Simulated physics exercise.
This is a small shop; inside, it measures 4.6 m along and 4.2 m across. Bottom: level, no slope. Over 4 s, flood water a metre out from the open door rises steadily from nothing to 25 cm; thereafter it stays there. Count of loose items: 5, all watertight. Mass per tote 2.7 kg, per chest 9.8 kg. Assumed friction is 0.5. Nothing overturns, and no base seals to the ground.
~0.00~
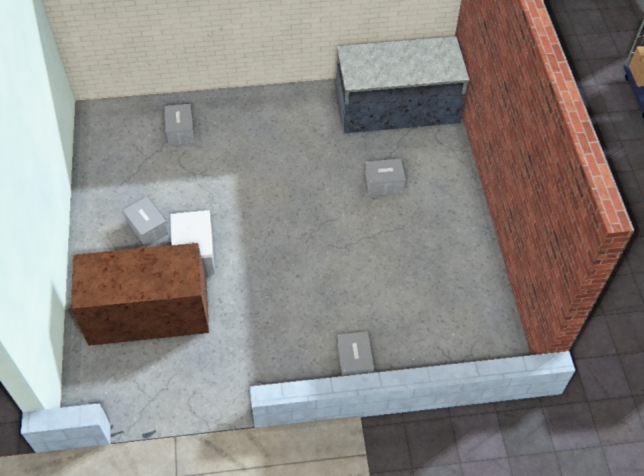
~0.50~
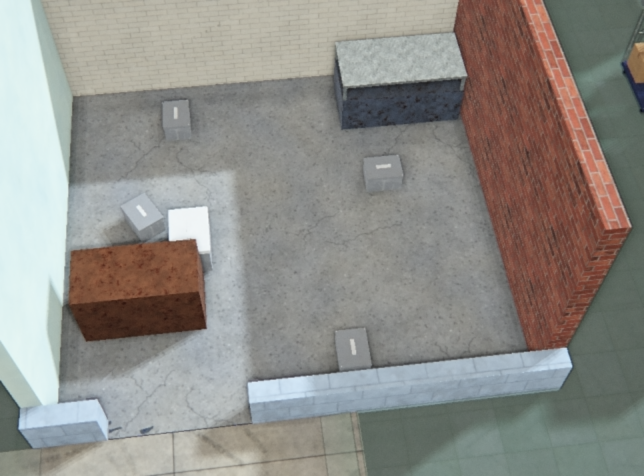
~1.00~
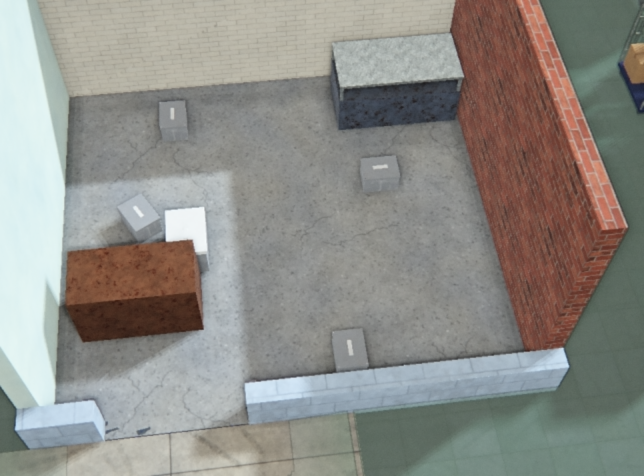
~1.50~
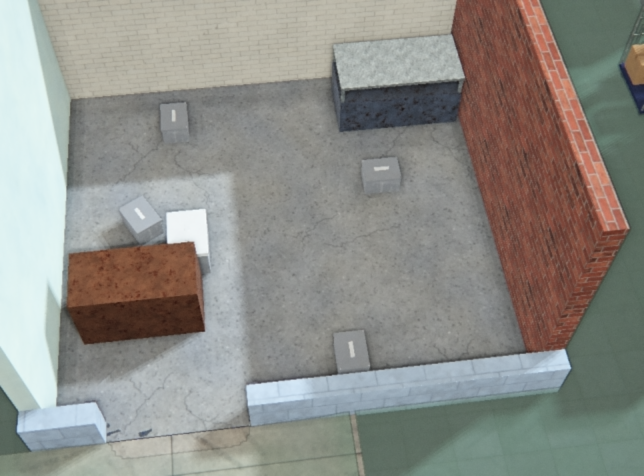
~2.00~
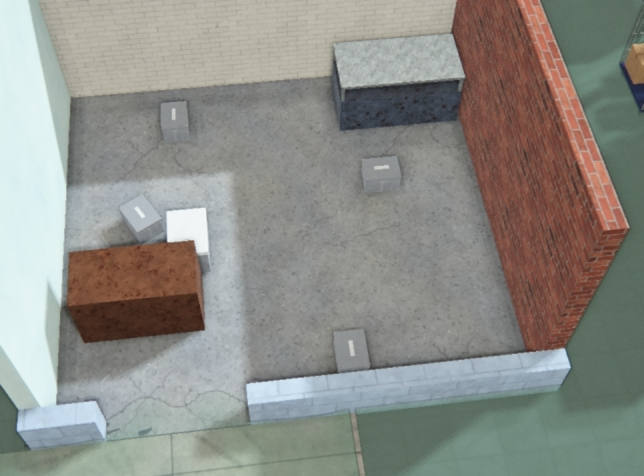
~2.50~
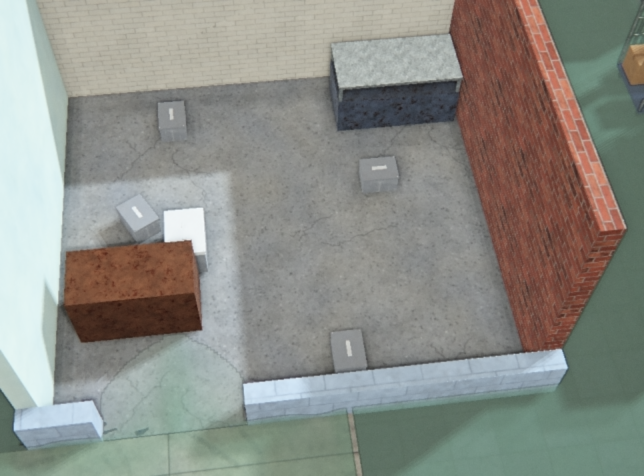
The video shows a small walled space seen from above, with grey boxes, a white box, a brown block and a dark chest staying still, while greenish water covers the ground outside and spreads slightly through the front gap.
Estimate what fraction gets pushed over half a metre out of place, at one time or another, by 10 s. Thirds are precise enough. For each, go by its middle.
A good part, a third to two thirds, move that far.
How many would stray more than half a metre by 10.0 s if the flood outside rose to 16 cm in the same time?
You'd get 2 in that case.
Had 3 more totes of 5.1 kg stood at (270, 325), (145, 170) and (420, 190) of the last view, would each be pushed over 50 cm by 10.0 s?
Order as asked - exceeds the limit, falls below the limit, exceeds the limit.
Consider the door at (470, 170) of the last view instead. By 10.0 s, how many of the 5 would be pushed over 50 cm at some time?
4.
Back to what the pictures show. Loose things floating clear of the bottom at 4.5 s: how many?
At that time the total is 0.
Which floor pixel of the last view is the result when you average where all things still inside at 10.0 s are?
Somewhere near (276, 218).
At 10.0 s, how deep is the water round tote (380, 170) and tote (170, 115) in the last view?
Around 12 cm and 5 cm.
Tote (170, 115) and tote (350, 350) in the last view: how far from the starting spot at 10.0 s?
40 cm, 100 cm.
After 3.5 s 0 of 5 are over 50 cm from their spots; 0 afloat.
After 4.5 s 0 of 5 are over 50 cm from their spots; 0 afloat.
After 7.0 s 2 of 5 are over 50 cm from their spots; 2 afloat.
After 10.0 s 2 of 5 are over 50 cm from their spots, and 2 have been at some point; 4 afloat.
